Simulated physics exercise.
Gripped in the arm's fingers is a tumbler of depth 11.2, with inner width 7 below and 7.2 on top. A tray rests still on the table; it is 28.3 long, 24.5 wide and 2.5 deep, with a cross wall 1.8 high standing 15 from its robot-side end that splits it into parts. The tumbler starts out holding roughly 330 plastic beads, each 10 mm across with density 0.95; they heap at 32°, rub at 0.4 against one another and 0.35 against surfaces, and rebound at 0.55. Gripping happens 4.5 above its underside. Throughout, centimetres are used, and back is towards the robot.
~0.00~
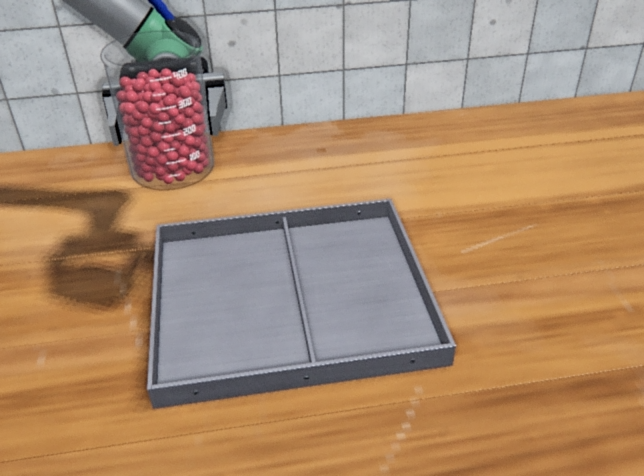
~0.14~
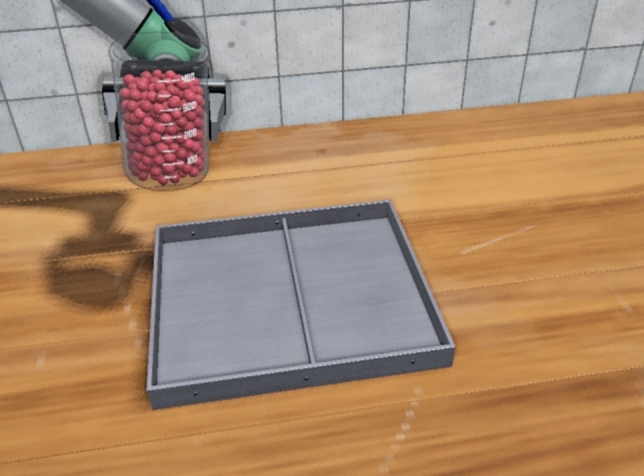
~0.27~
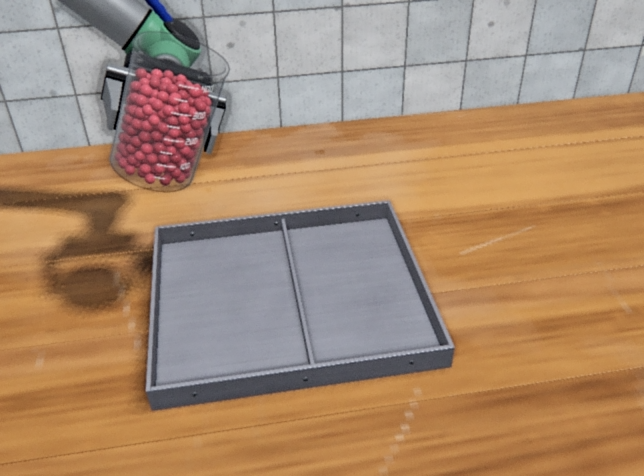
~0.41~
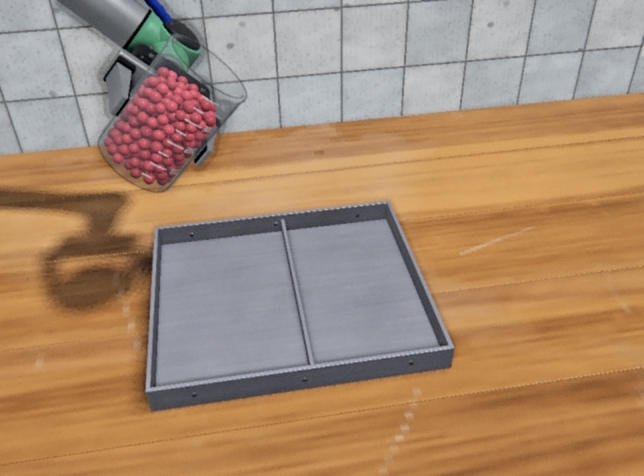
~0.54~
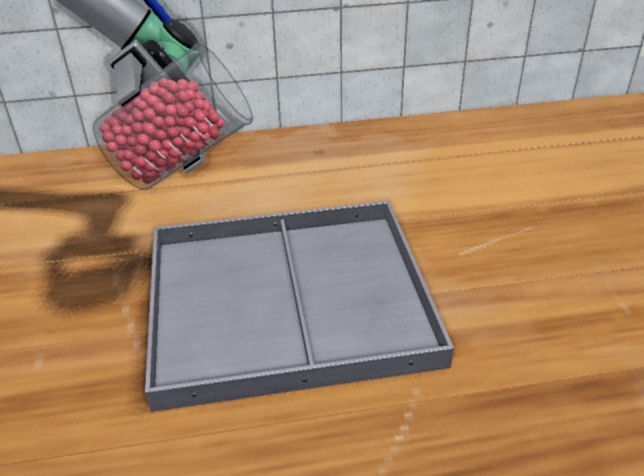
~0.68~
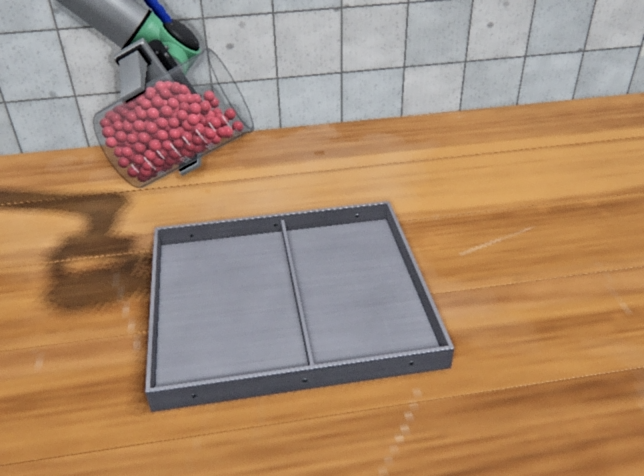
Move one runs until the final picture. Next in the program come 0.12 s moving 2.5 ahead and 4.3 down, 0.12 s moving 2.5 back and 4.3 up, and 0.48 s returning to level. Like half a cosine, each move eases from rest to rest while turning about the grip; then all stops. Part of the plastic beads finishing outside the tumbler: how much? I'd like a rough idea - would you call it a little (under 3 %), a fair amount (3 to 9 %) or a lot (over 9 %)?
I would call it a little, under 3 %.
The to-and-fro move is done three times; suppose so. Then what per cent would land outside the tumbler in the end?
I'd expect something close to 5 per cent.
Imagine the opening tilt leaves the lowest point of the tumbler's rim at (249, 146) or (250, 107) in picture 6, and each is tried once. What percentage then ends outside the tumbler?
Close to 10 percent for the first and close to 0 percent for the second.
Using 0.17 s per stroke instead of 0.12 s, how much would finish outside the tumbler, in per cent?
I'd expect some 0 per cent.
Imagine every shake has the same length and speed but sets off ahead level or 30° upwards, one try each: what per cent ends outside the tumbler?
First try some 20 %, second try some 35 %.
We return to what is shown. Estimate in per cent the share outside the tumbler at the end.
The share is close to 0 per cent.
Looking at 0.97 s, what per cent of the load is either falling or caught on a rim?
Roughly 0 per cent.
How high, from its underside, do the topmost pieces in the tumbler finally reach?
I'd say close to 10.0 cm.
By 0.97 s, tilted 63° forward, highest piece 25 above the table; 334 in the tumbler.
By 1.26 s, tilted 13° forward, highest piece 28 above the table; 334 in the tumbler.
By 1.60 s, level, highest piece 28 above the table; 334 in the tumbler.
By 2.65 s, level, highest piece 28 above the table; 334 in the tumbler.
Final count, 334 in the tumbler. That is 0 % outside the tumbler.
